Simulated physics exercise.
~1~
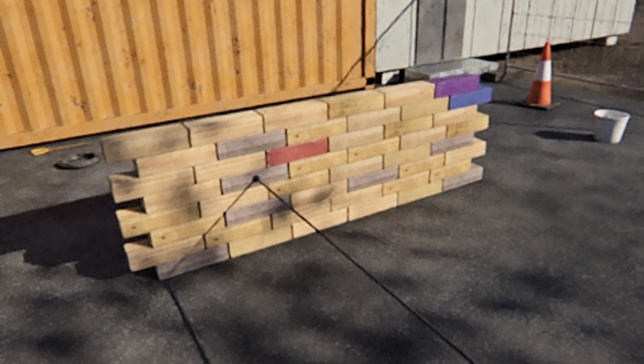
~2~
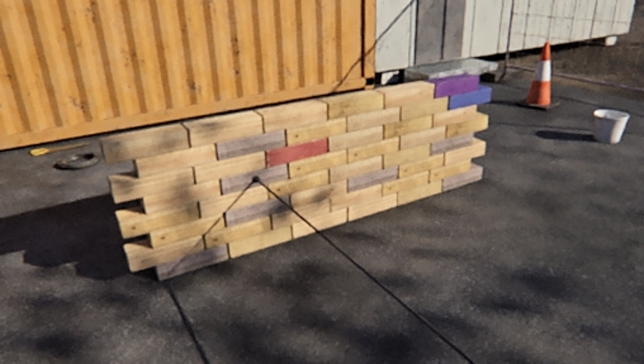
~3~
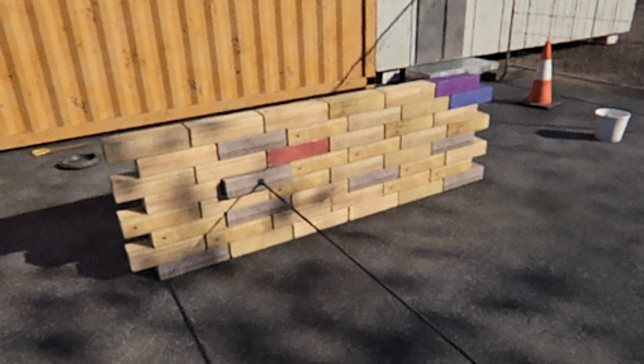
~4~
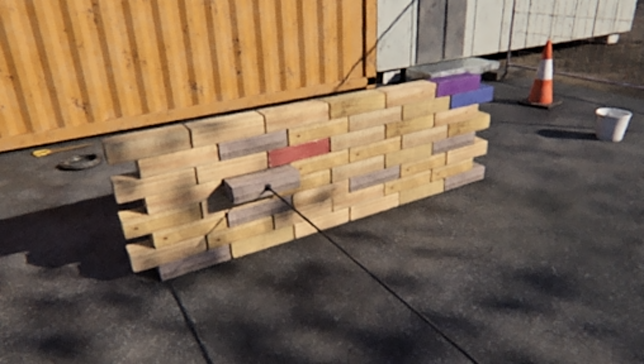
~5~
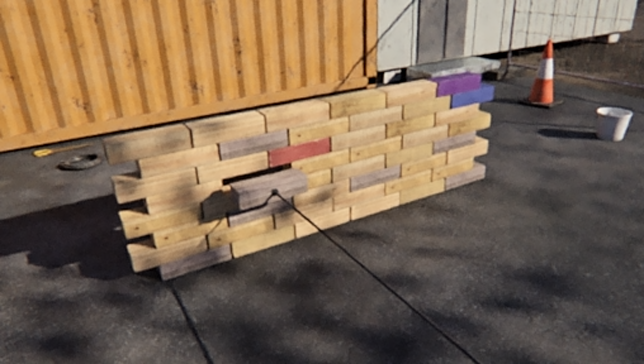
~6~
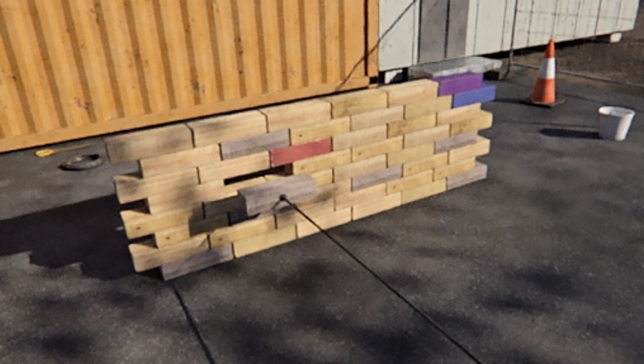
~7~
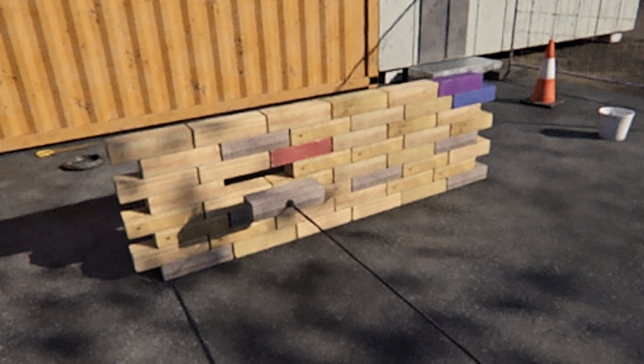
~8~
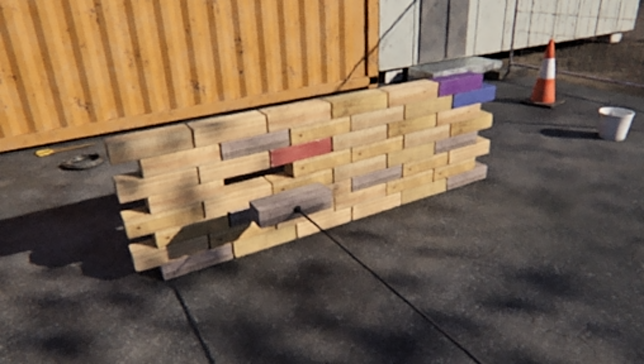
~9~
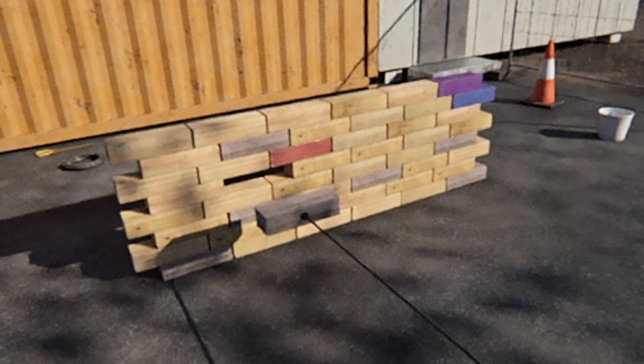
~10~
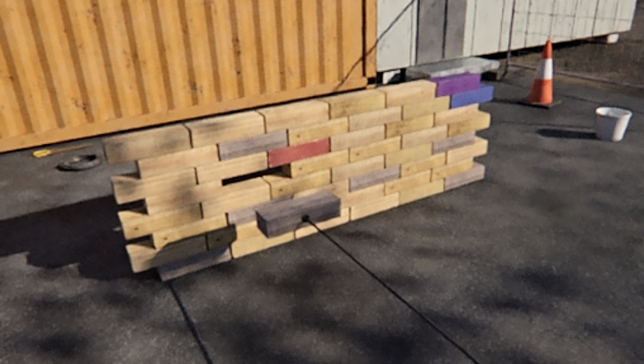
A low wall of stacked timber blocks, mostly pale yellow with some grey, stands on dark asphalt in sunlight, seen from the front and slightly above by a gently swaying camera. A red block sits in its upper middle, purple and blue ones at its top right, with an orange container behind and a traffic cone and white bucket to the right. A thin dark line draws a grey block out from left of centre, toward the viewer. It slides right and downward, leaving a dark gap. Finally it sits in front of the lower wall, while the rest stays standing.
